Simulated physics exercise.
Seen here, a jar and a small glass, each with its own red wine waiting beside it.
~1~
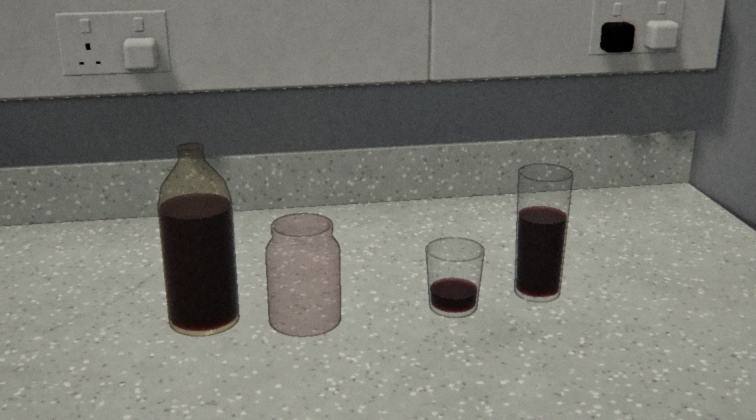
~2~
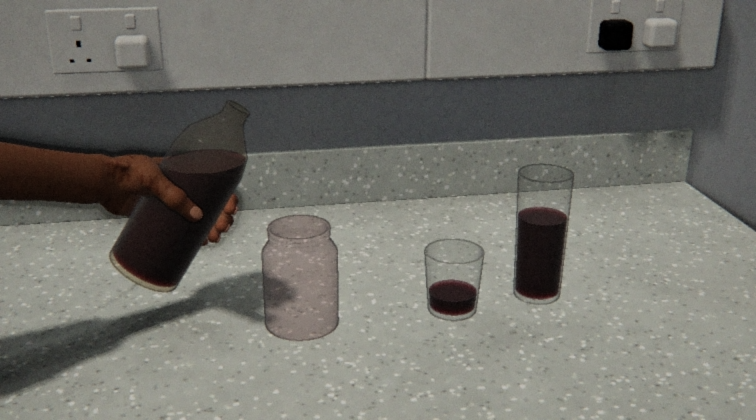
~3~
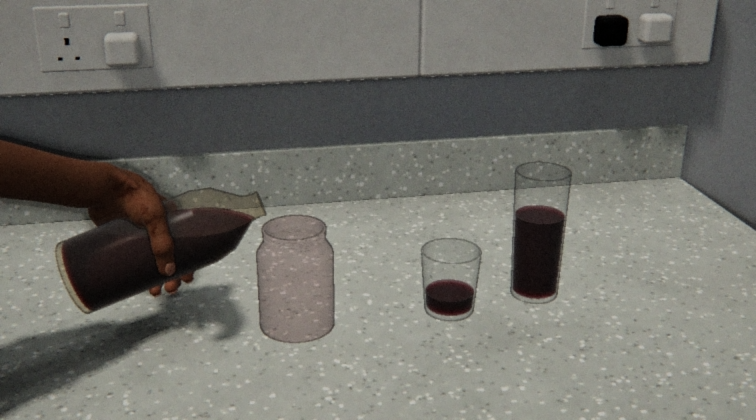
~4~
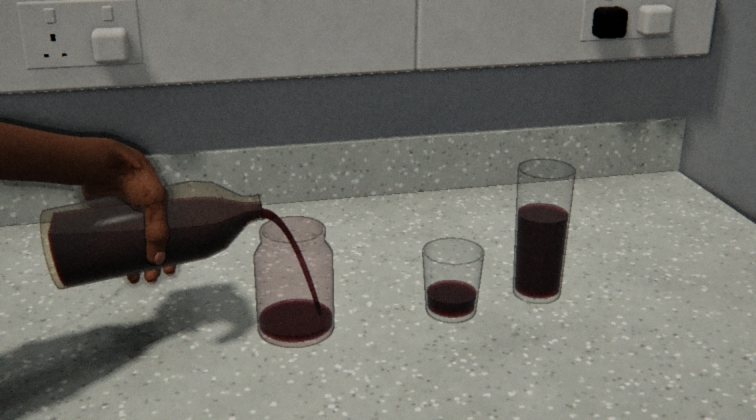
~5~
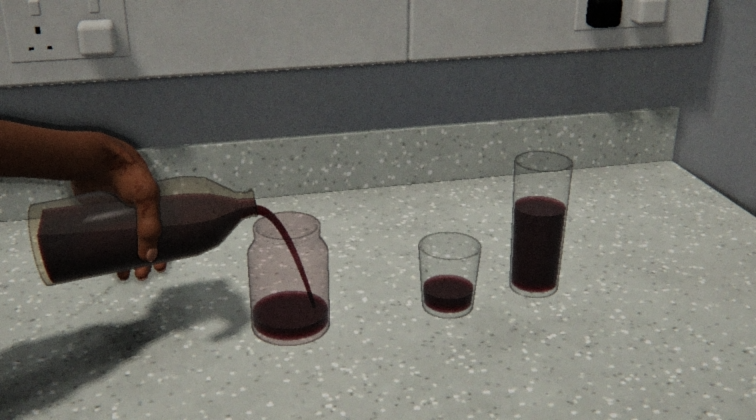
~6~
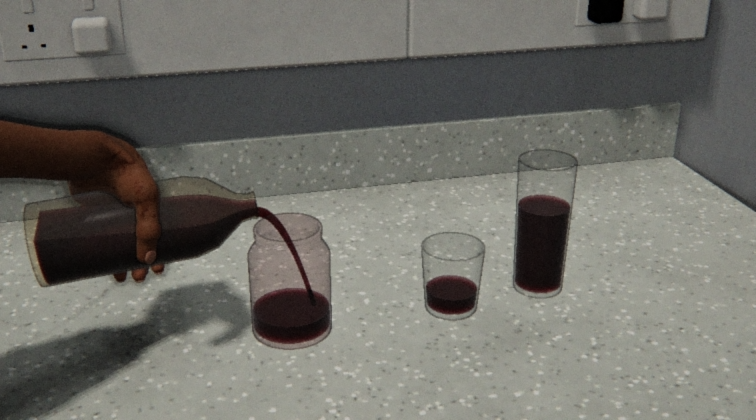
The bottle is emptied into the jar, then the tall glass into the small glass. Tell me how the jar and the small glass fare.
The jar spills over the rim and the small glass spills over the rim.
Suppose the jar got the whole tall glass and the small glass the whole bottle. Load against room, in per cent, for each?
Near 40 and 360 in a hundred.
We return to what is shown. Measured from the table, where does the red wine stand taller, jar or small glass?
Higher in the left one.
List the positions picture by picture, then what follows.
In the first frame, before the pour; bottle (198, 234) about two thirds full; tall glass (542, 231) about two thirds full; jar (304, 270) empty; small glass (454, 276) about a quarter full.
In the second frame, the bottle is on its way; bottle (192, 187) tipped 30° with all of its load; jar (301, 273) empty.
In the third frame, the red wine nears the lip; bottle (171, 239) tipped 70° with all of its load; jar (296, 274) empty.
In the fourth frame, pouring; bottle (162, 227) tipped 80° with nearly all of its load; jar nearly empty, surface at (296, 317).
In the fifth frame, pouring; bottle (153, 223) tipped 85° with nearly all of its load; small glass (449, 273) about a quarter full.
In the sixth frame, pouring; bottle (152, 224) tipped 85° with nearly all of its load; tall glass about two thirds full, surface at (544, 206); jar nearly empty, surface at (292, 308); small glass about a quarter full, surface at (451, 288).
A moment on, the jar is about two thirds full.
Further on, the jar is full to the brim and overflowed.
When it is over, the jar is full to the brim and overflowed; the small glass is full to the brim and overflowed.
